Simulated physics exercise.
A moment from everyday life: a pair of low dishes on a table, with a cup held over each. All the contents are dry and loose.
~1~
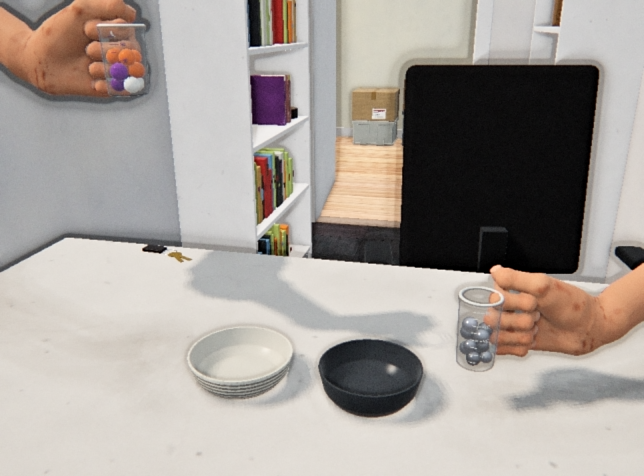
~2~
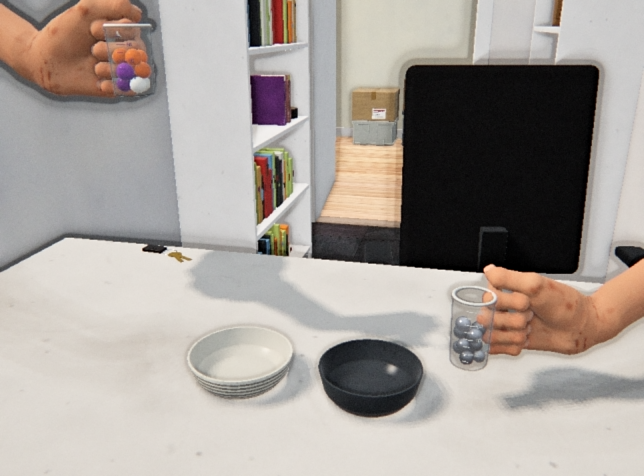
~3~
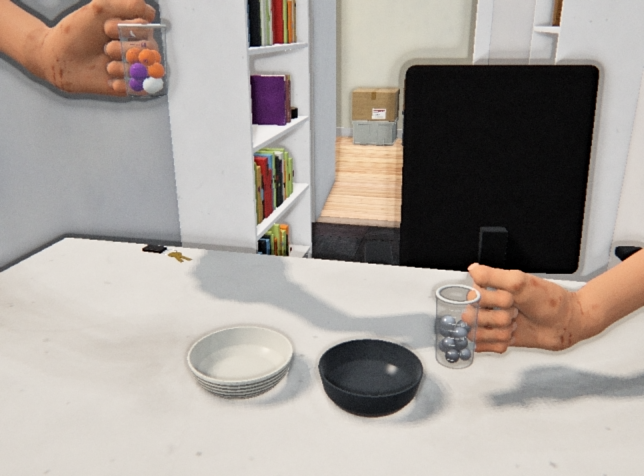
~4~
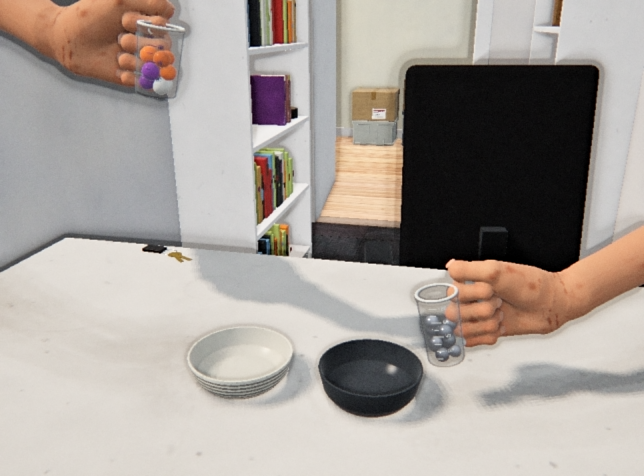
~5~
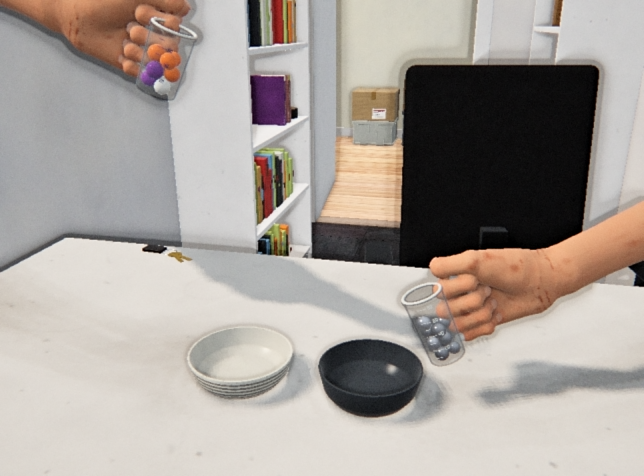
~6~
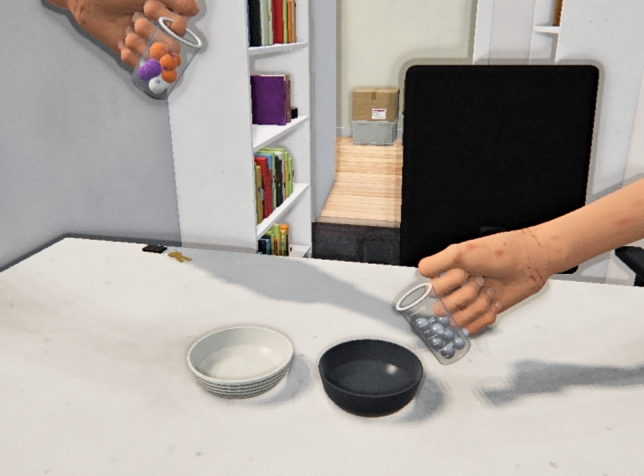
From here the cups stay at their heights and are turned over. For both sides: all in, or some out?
On the left, the dish fails to hold them all, while on the right the dish loses nothing.
Then, 0.36 s on from there, left, the whole lot still in the cup; right, the whole lot still in the cup.
Then, 0.75 s on from there, left, the whole lot still in the cup; right, the whole lot still in the cup.
Then, 1.21 s on from there, left, near a quarter in the dish, a little outside the dish, near two thirds in the air; right, the whole lot in the dish.
In the end, left, the whole lot outside the dish; right, the whole lot in the dish, none at all outside the dish.
